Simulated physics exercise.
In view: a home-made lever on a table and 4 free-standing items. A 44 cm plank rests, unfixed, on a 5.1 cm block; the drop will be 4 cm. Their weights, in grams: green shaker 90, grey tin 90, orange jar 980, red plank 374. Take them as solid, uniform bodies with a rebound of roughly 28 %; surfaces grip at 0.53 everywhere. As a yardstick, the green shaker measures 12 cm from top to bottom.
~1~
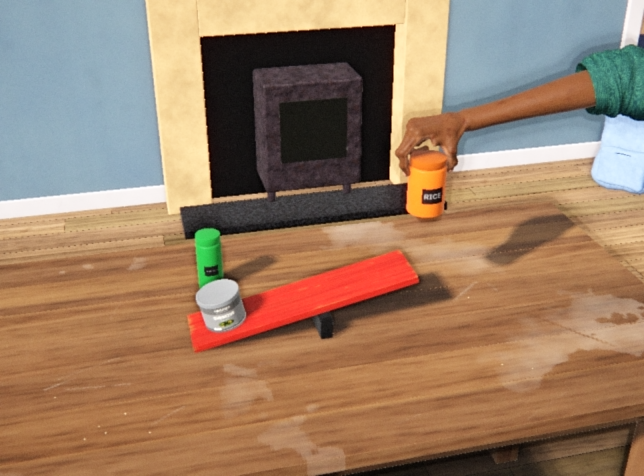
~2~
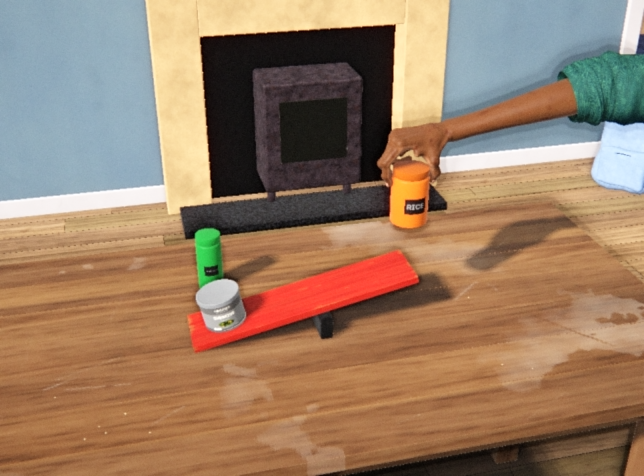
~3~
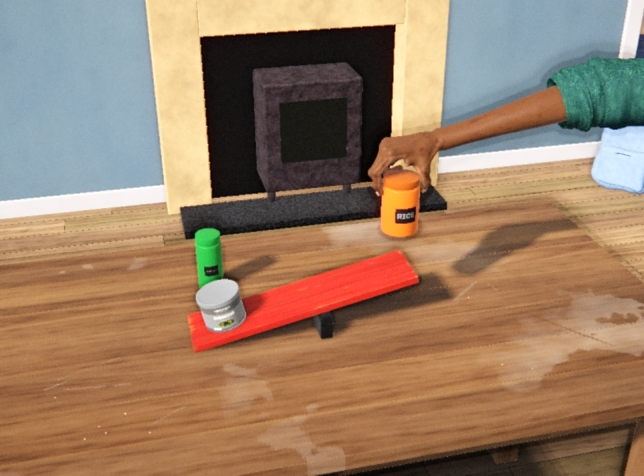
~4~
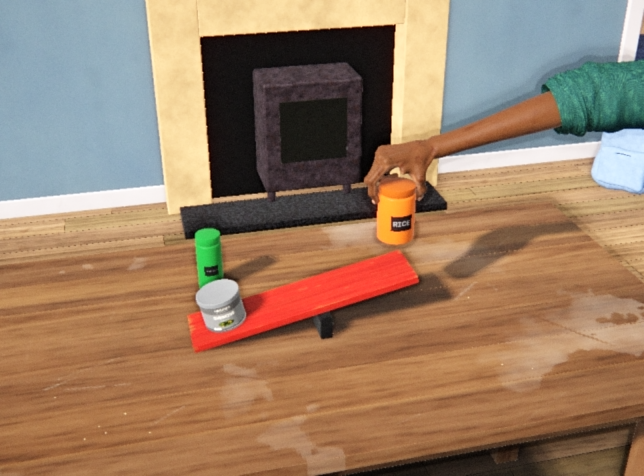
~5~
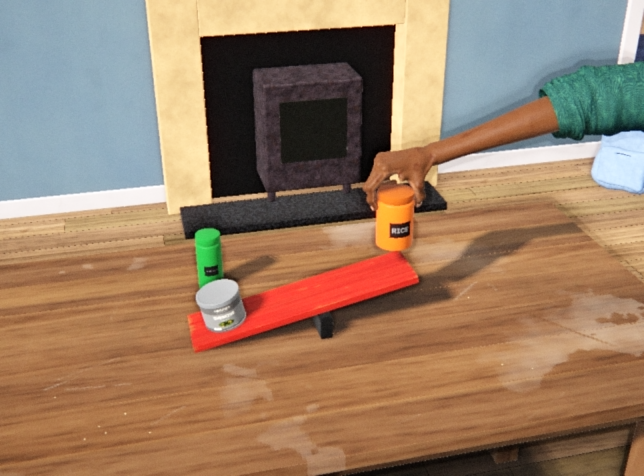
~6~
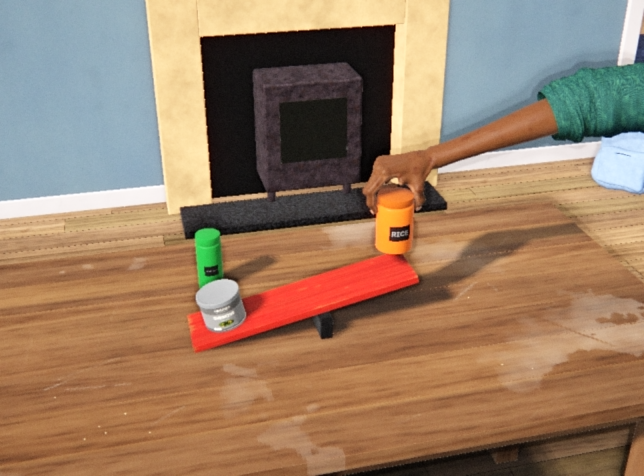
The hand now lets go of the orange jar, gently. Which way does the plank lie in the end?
The plank finishes with the same end low.
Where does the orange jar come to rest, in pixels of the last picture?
Around (444, 287).
Then, 0.30 s after the last picture, plank at 14°, tipped the other way; orange jar leaning 3° near (399, 271); grey tin leaning 39°.
Then, 0.40 s after the last picture, plank at 16°, tipped the other way; orange jar leaning 46° near (420, 276); grey tin leaning 69°.
Then, 0.50 s after the last picture, plank at 12°, tipped the other way; orange jar on its side near (442, 287); grey tin on its side.
Then, 0.60 s after the last picture, plank at 4°, leaning as at the start; orange jar on its side near (444, 287); grey tin on its side.
At rest, plank at 12°, leaning as at the start; tipped over on the table or plank, grey tin and orange jar; the other 2 in place, give or take 4 cm. Seen from the same camera at the end, orange jar near (443, 287). The plank lies as before.
